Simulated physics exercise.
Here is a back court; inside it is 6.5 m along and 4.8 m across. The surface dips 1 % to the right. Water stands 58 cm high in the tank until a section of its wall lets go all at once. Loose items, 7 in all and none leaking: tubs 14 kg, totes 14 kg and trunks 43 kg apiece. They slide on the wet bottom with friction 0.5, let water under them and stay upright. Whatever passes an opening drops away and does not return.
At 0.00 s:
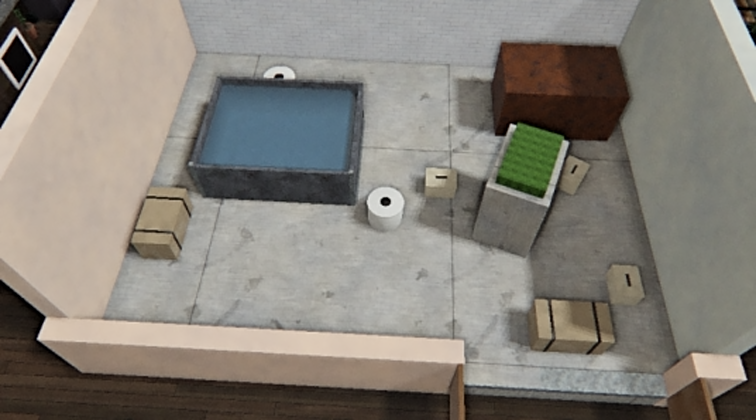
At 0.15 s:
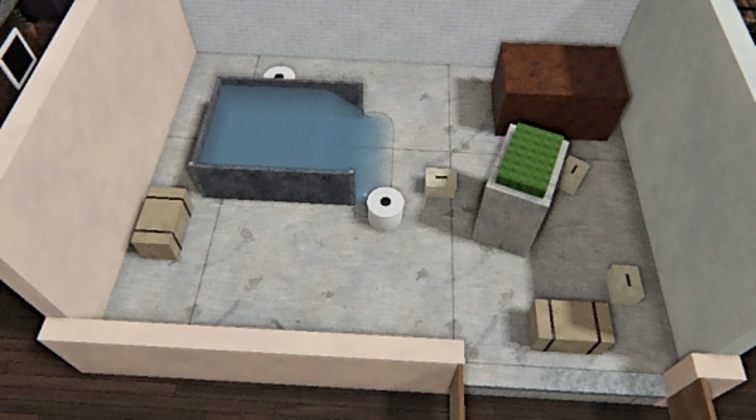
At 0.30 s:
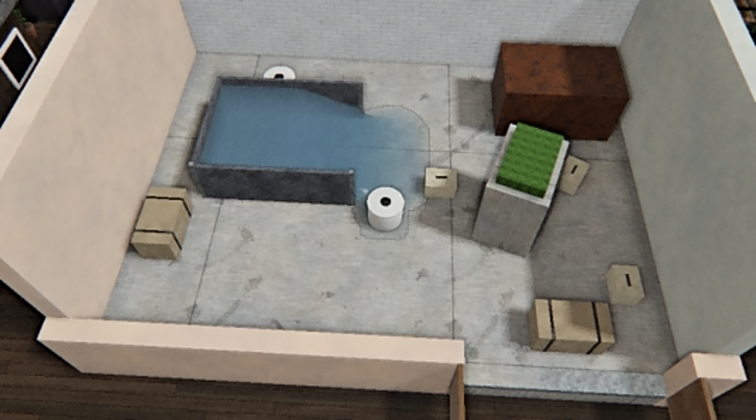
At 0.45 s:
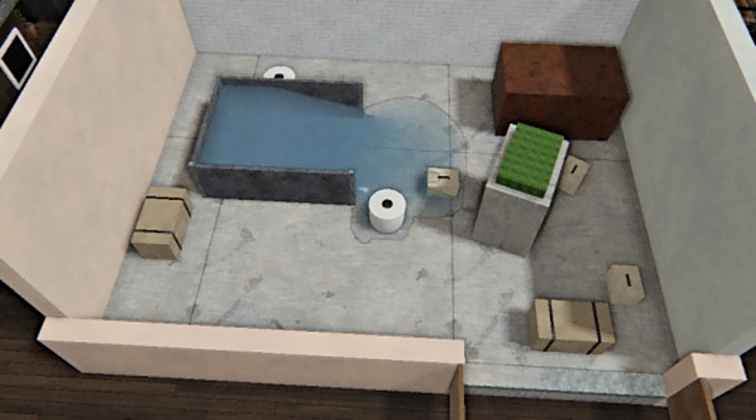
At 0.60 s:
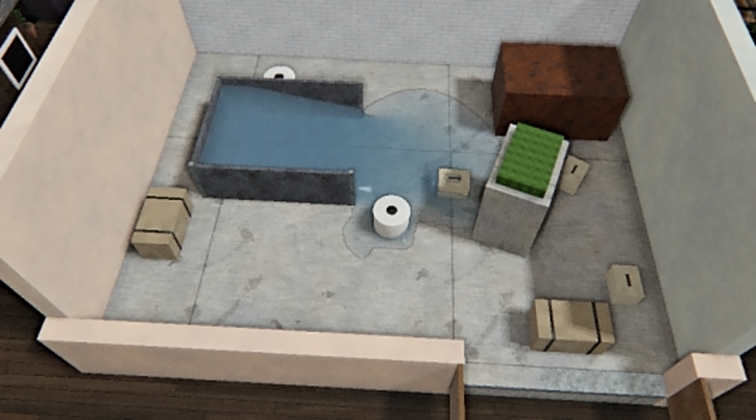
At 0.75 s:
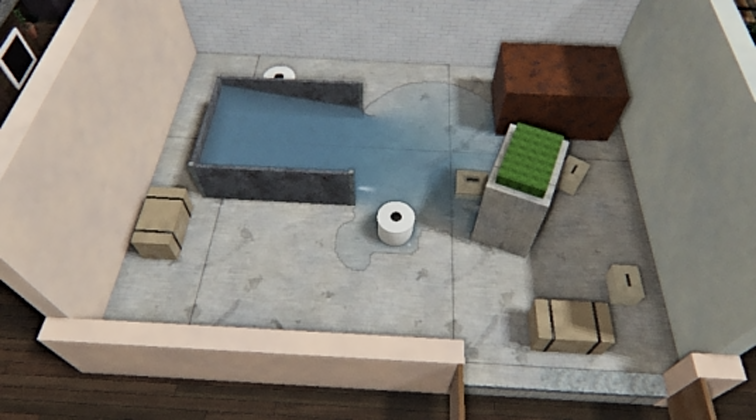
The video shows a walled court where water pours from the open right side of a dark-rimmed pool and spreads across the floor, then a small box slides right toward a grass-topped planter while a white cylinder shifts slightly.
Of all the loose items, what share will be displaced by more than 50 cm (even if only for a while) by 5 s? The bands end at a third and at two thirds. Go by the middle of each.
Share: One to two thirds.
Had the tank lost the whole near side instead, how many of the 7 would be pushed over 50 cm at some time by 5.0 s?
In that case 1 of them.
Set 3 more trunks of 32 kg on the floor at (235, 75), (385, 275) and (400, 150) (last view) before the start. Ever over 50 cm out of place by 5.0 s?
In that order: Under, under, more.
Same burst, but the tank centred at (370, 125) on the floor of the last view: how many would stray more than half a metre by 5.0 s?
In that case 2 of them.
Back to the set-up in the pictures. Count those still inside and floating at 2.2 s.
I count 1.
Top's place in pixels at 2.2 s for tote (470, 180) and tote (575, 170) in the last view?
Around (566, 142) and (604, 185).
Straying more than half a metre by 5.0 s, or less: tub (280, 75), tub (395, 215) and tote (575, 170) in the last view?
In turn: Short of it, over, past it.
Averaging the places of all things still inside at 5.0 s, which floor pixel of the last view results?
Near (458, 240).
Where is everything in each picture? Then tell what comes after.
The first frame shows a tote at (441, 178) rests on the ground; a tub at (385, 202), on the bottom; 2.8 m2 under water; 0 of 7 have shifted.
The second frame shows a tote at (441, 178) rests on the ground; a tub at (385, 202), on the bottom; water covers 3.6 m2; 0 of 7 have shifted.
The third frame shows a tote at (441, 178) rests on the ground; a tub at (385, 202), on the bottom; water covers 4.6 m2; 0 of 7 have shifted.
The fourth frame shows a tote at (443, 178), on the bottom; a tub at (387, 204), on the bottom, 4 cm from its start; water covers 5.7 m2; 0 of 7 have shifted.
The fifth frame shows a tote at (454, 178) rests on the ground, 17 cm from its start; a tub at (392, 210), on the bottom, 15 cm from its start; water covers 7.0 m2; 2 of 7 have shifted.
The sixth frame shows a tote at (472, 180), on the bottom, 41 cm from its start; a tub at (396, 217) rests on the ground, 25 cm from its start; water covers 8.1 m2; 2 of 7 have shifted.
After 1.1 s 1 of 7 are over 50 cm from their spots; 0 afloat.
After 2.2 s 2 of 7 are over 50 cm from their spots; 1 afloat.
After 3.5 s 3 of 7 are over 50 cm from their spots; 1 afloat.
After 5.0 s 3 of 7 are over 50 cm from their spots, and 3 have been at some point; 0 afloat.
